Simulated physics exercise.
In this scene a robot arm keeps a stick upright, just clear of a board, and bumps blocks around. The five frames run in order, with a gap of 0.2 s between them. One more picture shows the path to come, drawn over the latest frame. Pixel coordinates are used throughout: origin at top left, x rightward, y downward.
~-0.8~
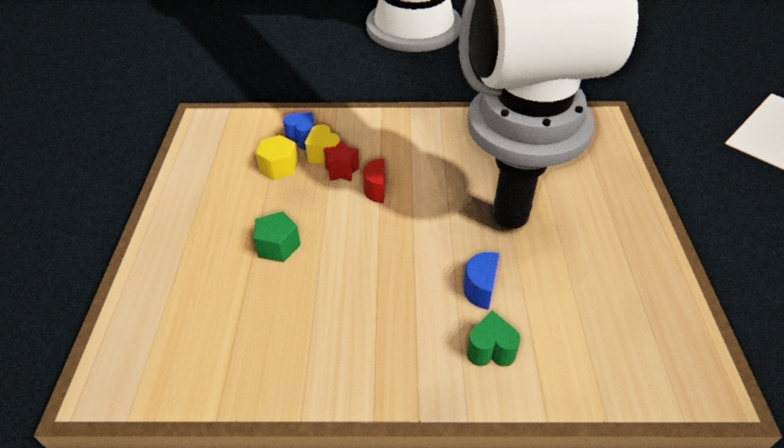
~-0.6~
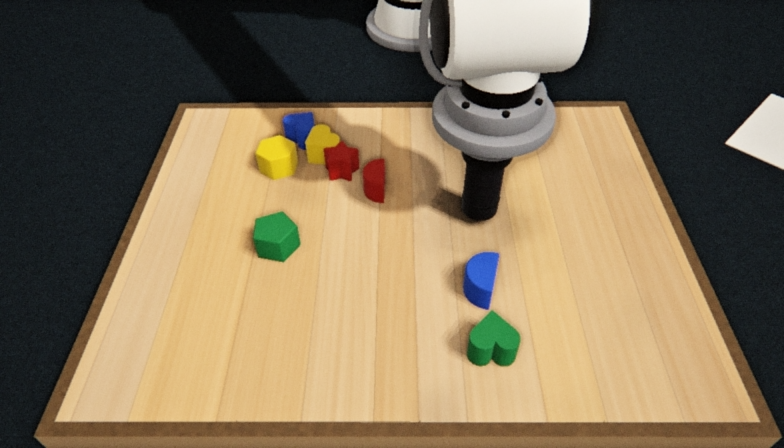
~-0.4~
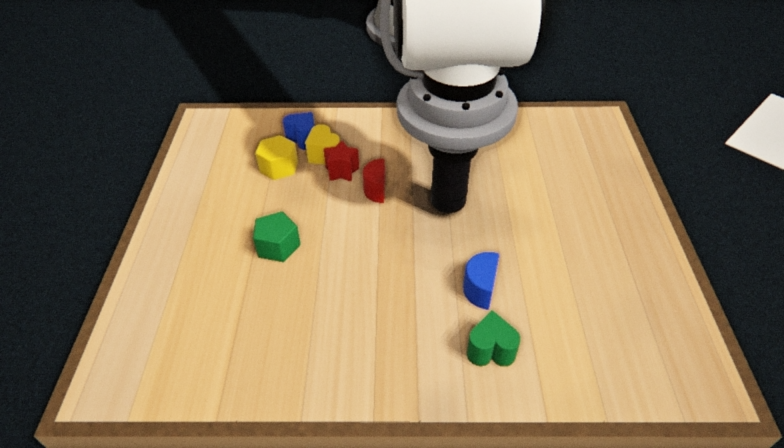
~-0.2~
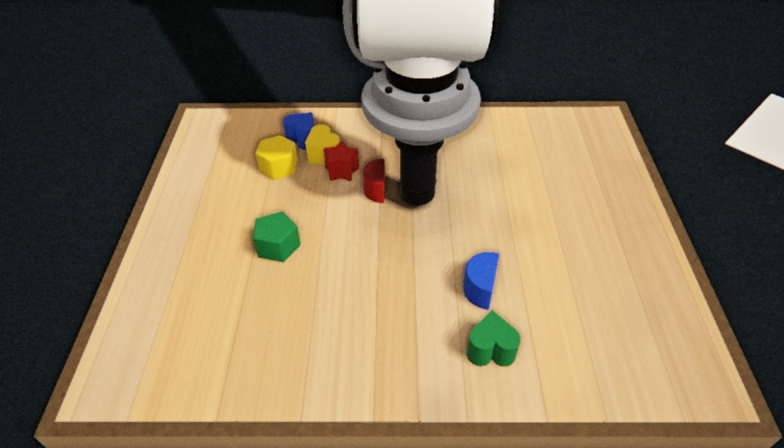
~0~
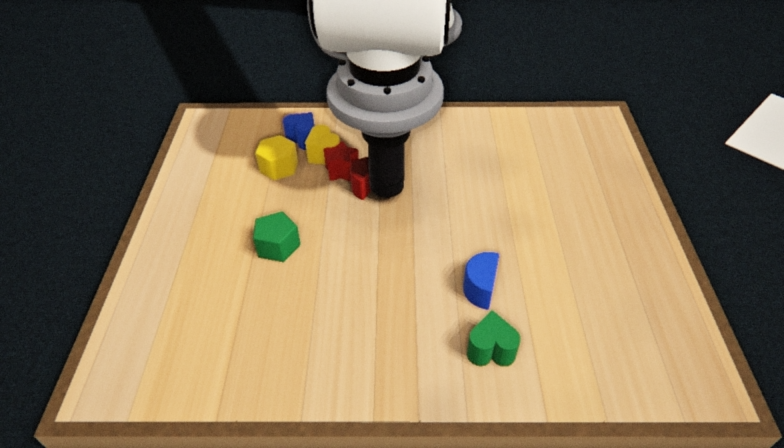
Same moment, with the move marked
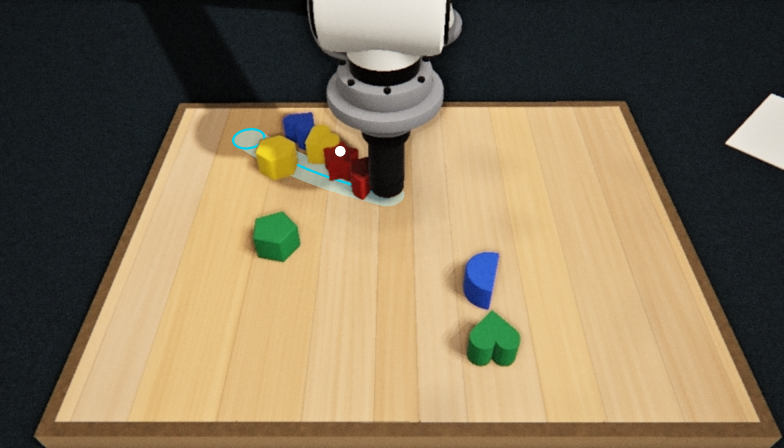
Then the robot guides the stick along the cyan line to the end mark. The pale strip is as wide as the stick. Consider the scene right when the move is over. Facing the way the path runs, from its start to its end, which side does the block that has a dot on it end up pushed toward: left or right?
Pushed right.
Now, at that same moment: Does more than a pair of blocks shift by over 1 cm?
That would be a yes.
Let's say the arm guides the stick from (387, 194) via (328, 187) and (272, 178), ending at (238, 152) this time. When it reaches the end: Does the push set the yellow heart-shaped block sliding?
Yes, that is what happens.
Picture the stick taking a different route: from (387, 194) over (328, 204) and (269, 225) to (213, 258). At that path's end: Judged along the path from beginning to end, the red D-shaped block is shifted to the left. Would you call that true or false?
False
The line goes from (387, 194) through (309, 170) to (249, 139); the dot is on the red star block.
The first path, step by step. One third of the way, stick at (332, 171); yellow heart-shaped block at (320, 120); red star block at (305, 136), turned 50° clockwise; red D-shaped block at (307, 152).
Two thirds of the way, stick at (286, 153); yellow hexagon at (229, 140), turned 15° anticlockwise; yellow heart-shaped block at (322, 118), turned 20° clockwise; red star block at (290, 120); red D-shaped block at (259, 137), turned 20° anticlockwise.
At the end, stick at (247, 132); yellow hexagon at (206, 139), turned 55° anticlockwise; yellow heart-shaped block at (322, 118), turned 20° clockwise; red star block at (277, 114), turned 200° clockwise; red D-shaped block at (220, 119), turned 35° anticlockwise.
